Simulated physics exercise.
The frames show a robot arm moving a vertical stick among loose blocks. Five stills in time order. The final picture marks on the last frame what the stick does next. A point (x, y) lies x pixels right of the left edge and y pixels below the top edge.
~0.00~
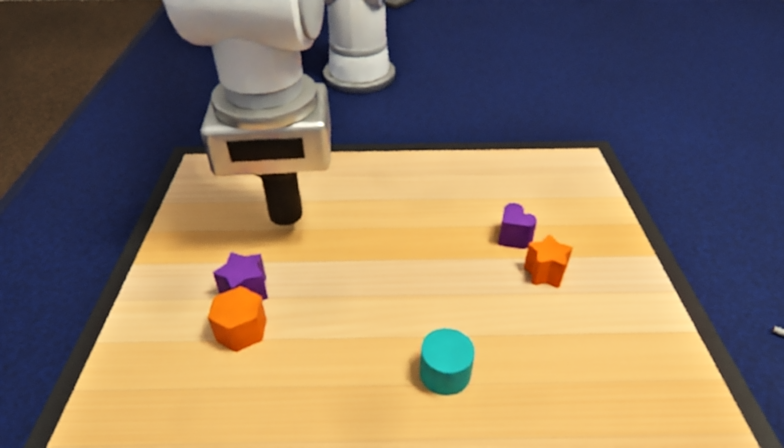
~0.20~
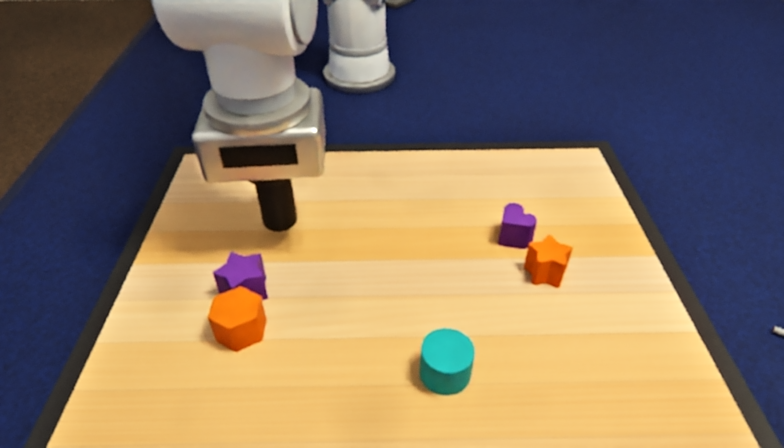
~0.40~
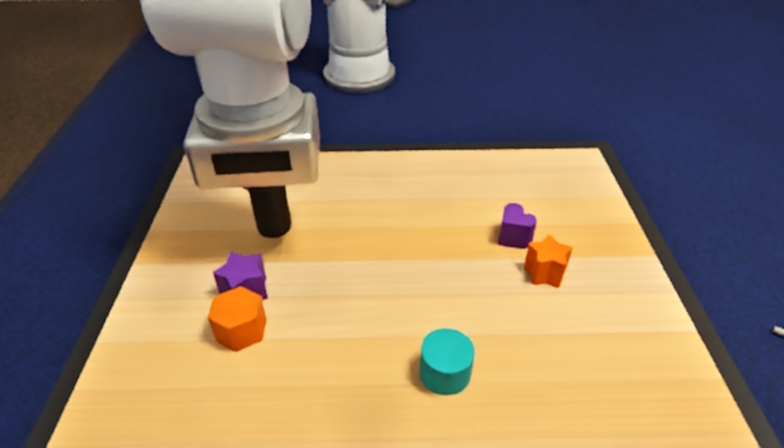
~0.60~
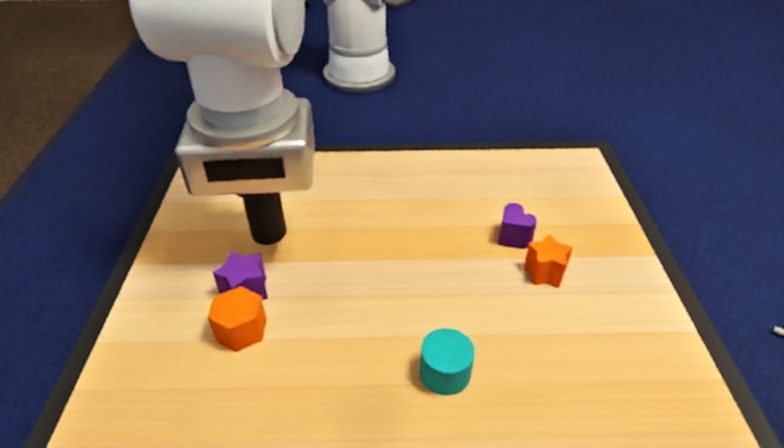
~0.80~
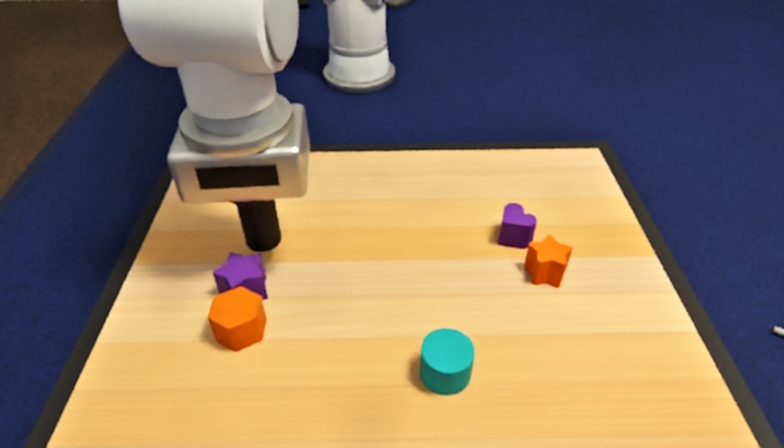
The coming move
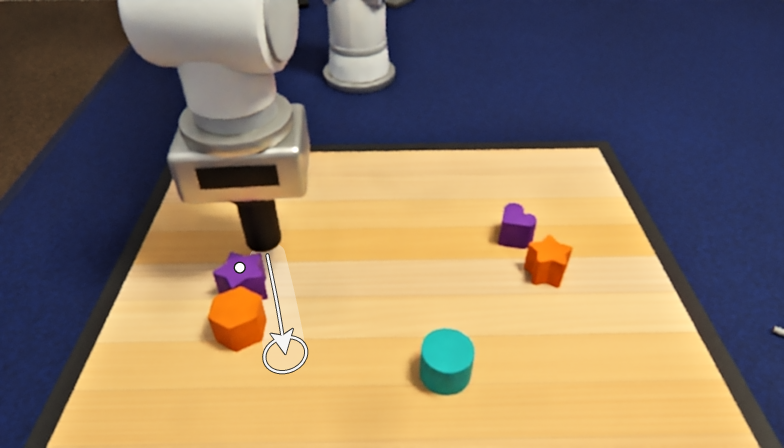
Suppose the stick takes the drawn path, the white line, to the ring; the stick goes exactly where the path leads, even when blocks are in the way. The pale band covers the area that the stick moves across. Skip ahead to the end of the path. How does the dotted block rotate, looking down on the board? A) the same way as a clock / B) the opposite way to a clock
Option A.
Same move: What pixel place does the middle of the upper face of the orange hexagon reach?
My prediction: (217, 327).
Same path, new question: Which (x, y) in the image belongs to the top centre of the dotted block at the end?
Its top face will be centred at roughly (231, 286).
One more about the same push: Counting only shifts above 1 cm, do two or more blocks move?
In short: Yes.
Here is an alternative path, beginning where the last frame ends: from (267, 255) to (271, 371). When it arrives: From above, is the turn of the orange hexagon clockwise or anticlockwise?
The answer is counter-clockwise.
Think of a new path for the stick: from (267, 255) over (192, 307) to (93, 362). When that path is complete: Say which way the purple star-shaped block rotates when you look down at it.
It makes a counterclockwise turn.
The drawn path runs from (267, 255) to (285, 354); the dot is on the purple star-shaped block.
What follows on the original path. One third of the way, stick at (270, 272); orange hexagon at (227, 317), turned 15° anticlockwise; purple star-shaped block at (234, 279), turned 45° clockwise.
Two thirds of the way, stick at (276, 304); orange hexagon at (217, 327), turned 35° anticlockwise; purple star-shaped block at (231, 286), turned 80° clockwise.
At the end, stick at (282, 341); orange hexagon at (217, 327), turned 35° anticlockwise; purple star-shaped block at (231, 286), turned 80° clockwise.
